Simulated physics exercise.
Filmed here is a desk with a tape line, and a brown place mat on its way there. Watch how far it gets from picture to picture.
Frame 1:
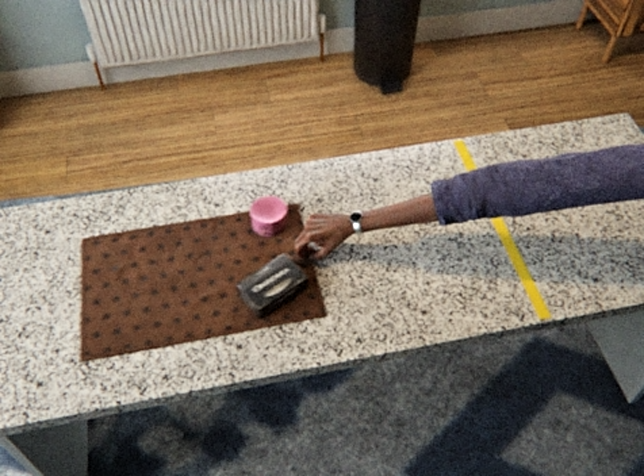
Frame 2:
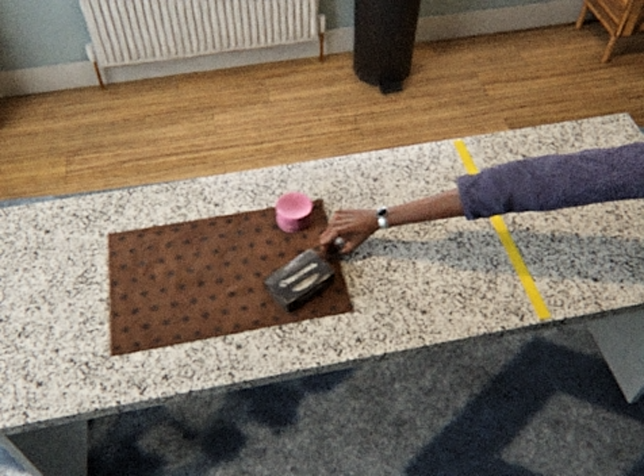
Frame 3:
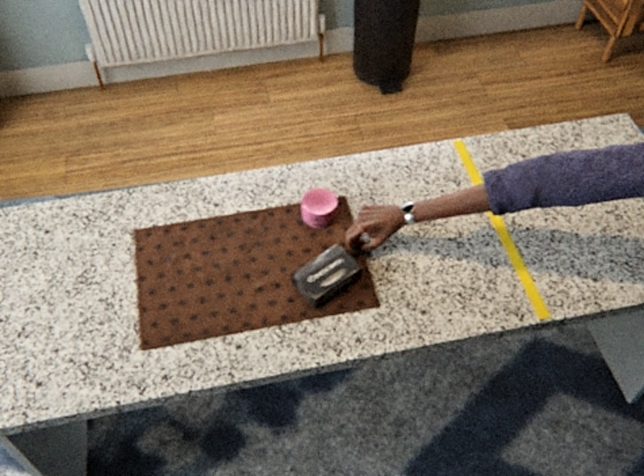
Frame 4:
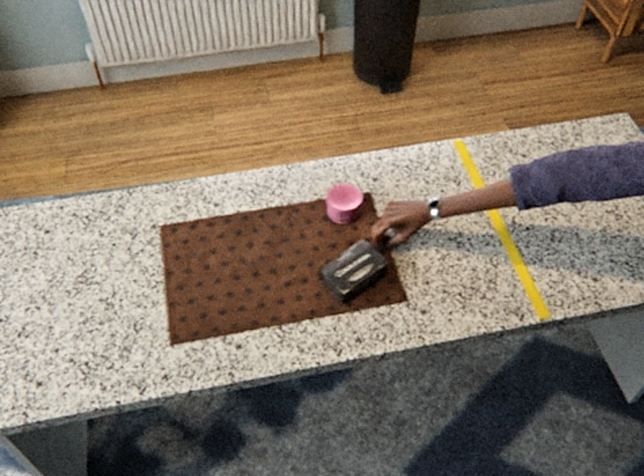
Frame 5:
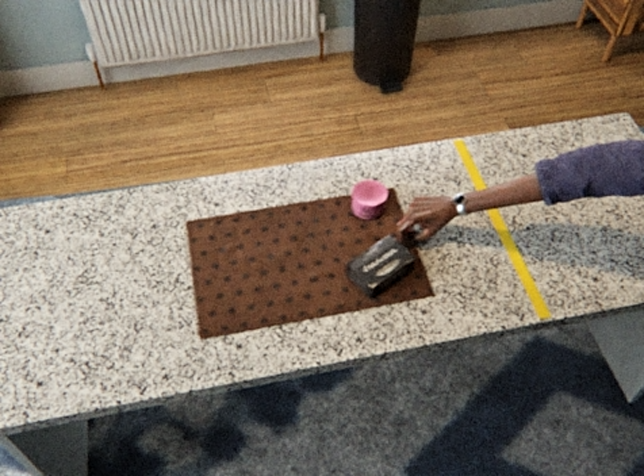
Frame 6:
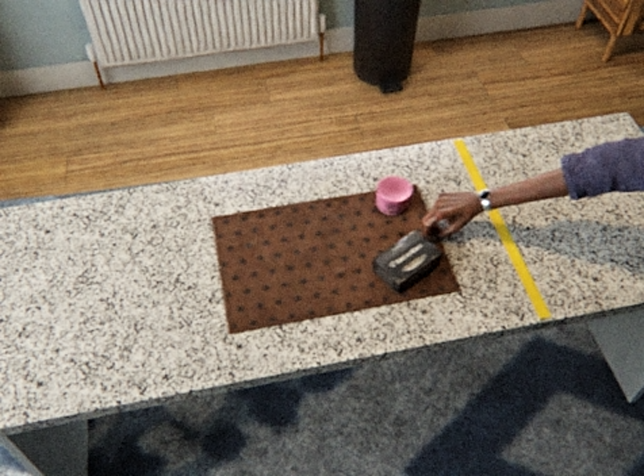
On a speckled desk, a hand steadily pulling a brown place mat rightward, carrying a black packet and a pink tub along.
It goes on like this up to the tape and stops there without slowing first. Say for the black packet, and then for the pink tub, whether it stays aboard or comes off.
Here it is: The black packet comes off, the pink tub comes off.
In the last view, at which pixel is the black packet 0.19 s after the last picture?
It is roughly at (500, 245).
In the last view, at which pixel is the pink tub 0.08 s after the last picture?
Close to (432, 189).
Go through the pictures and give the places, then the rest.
Place mat end (327, 316); black packet (272, 280); pink tub (268, 209); tape (537, 300), in the first picture.
Place mat end (354, 311), far hem (111, 356); pink tub (294, 205), in the second picture.
Place mat end (381, 306); black packet (327, 270), in the third picture.
Place mat end (408, 301), far hem (170, 345); pink tub (345, 197), in the fourth picture.
Place mat end (435, 295); black packet (381, 260), in the fifth picture.
Place mat end (462, 290), far hem (229, 334); black packet (408, 256); pink tub (395, 188); tape (537, 299), in the sixth picture.
Then, 0.08 s on from there, hem short of the tape; black packet on the cloth near (448, 254); pink tub on the cloth near (432, 189).
Then, 0.19 s on from there, hem at the tape; black packet on the cloth near (500, 245); pink tub ahead of the hem near (480, 182).
In the end, hem at the tape; black packet ahead of the hem near (554, 236); pink tub ahead of the hem near (532, 174). The black packet leaves the cloth and the pink tub shoots off the front.
